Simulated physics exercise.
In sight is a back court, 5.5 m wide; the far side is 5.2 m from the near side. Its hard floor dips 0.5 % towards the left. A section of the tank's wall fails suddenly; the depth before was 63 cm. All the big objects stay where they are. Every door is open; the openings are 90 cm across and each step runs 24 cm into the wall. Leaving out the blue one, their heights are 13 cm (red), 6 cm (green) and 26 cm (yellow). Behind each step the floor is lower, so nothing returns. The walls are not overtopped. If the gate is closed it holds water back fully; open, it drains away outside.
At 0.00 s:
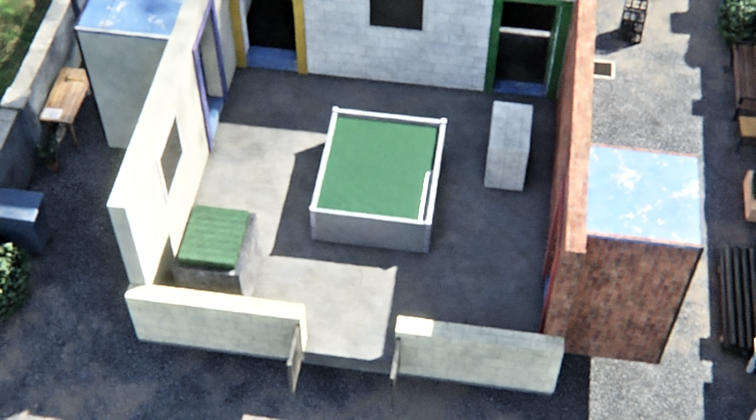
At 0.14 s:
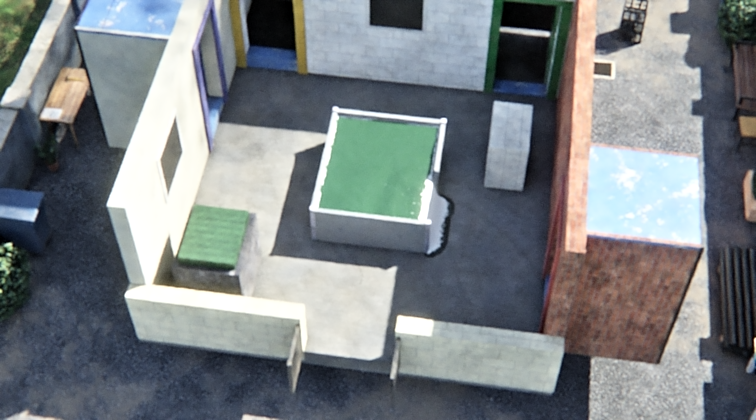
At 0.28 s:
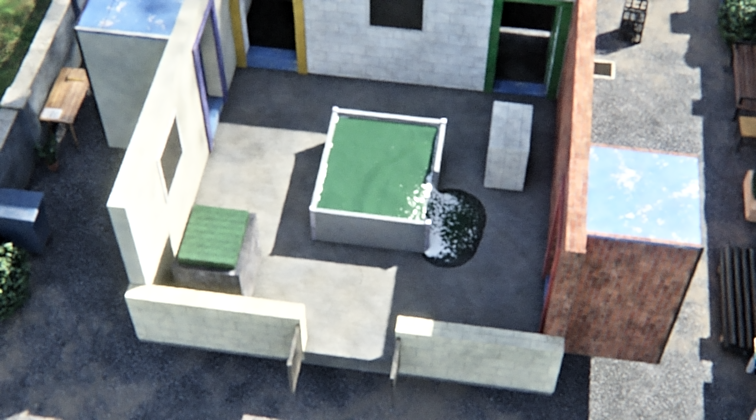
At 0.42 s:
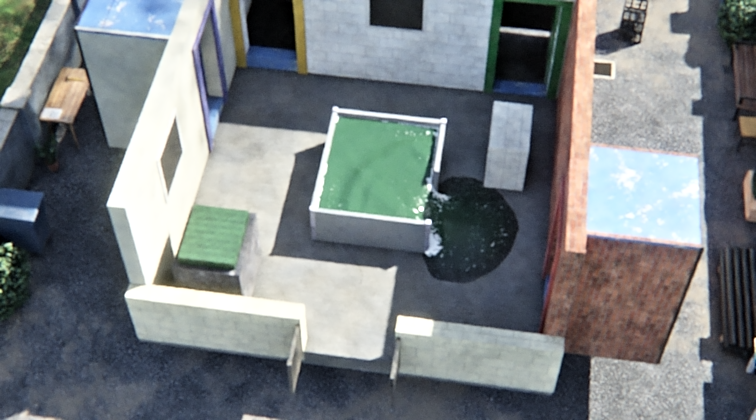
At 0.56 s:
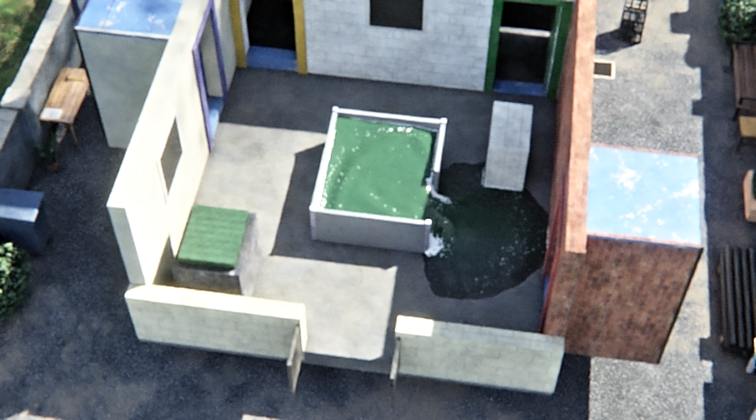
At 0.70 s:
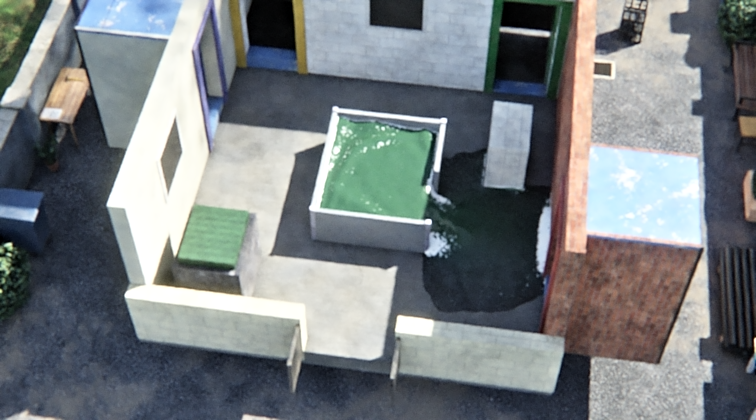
Walled back court seen from above, green water bursting from the right side of a raised tank and spreading across grey floor.
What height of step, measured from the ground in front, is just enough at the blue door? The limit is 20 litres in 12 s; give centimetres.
At least 6 cm or so.
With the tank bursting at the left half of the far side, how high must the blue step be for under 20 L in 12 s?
Some 11.0 cm.
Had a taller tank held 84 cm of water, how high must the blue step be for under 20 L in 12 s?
Some 8.0 cm.
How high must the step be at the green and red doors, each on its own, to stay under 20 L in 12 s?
Roughly 16 cm at green and 20 cm at red.
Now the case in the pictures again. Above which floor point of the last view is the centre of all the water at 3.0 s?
Near (442, 225).
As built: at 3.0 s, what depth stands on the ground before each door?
In cm: Red 21, blue 0, green 17, yellow 0.
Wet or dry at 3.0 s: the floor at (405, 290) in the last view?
It is wet.
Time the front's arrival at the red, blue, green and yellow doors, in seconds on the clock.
Red 0.8 s, blue 5.5 s, green 1.8 s, yellow 5.5 s.
After 1.4 s water covers 25 % of the floor, deepest (36 cm) near (541, 251); it has not reached the blue door.
After 3.0 s water covers 45 % of the floor, deepest (27 cm) near (520, 363); it has not reached the blue door.
After 12.0 s water covers 95 % of the floor, deepest (10 cm) near (235, 71); 8 cm at the blue door, 0 litres in over its 19 cm step.
At the blue door as built, the water arrived by 5.3 s and peaked near 9 cm at 10.0 s.
With a step of 4.5 cm, 38 litres would have come in within the 12 s; with 6.5 cm, 13 litres. So under 20 litres takes about 6 cm.
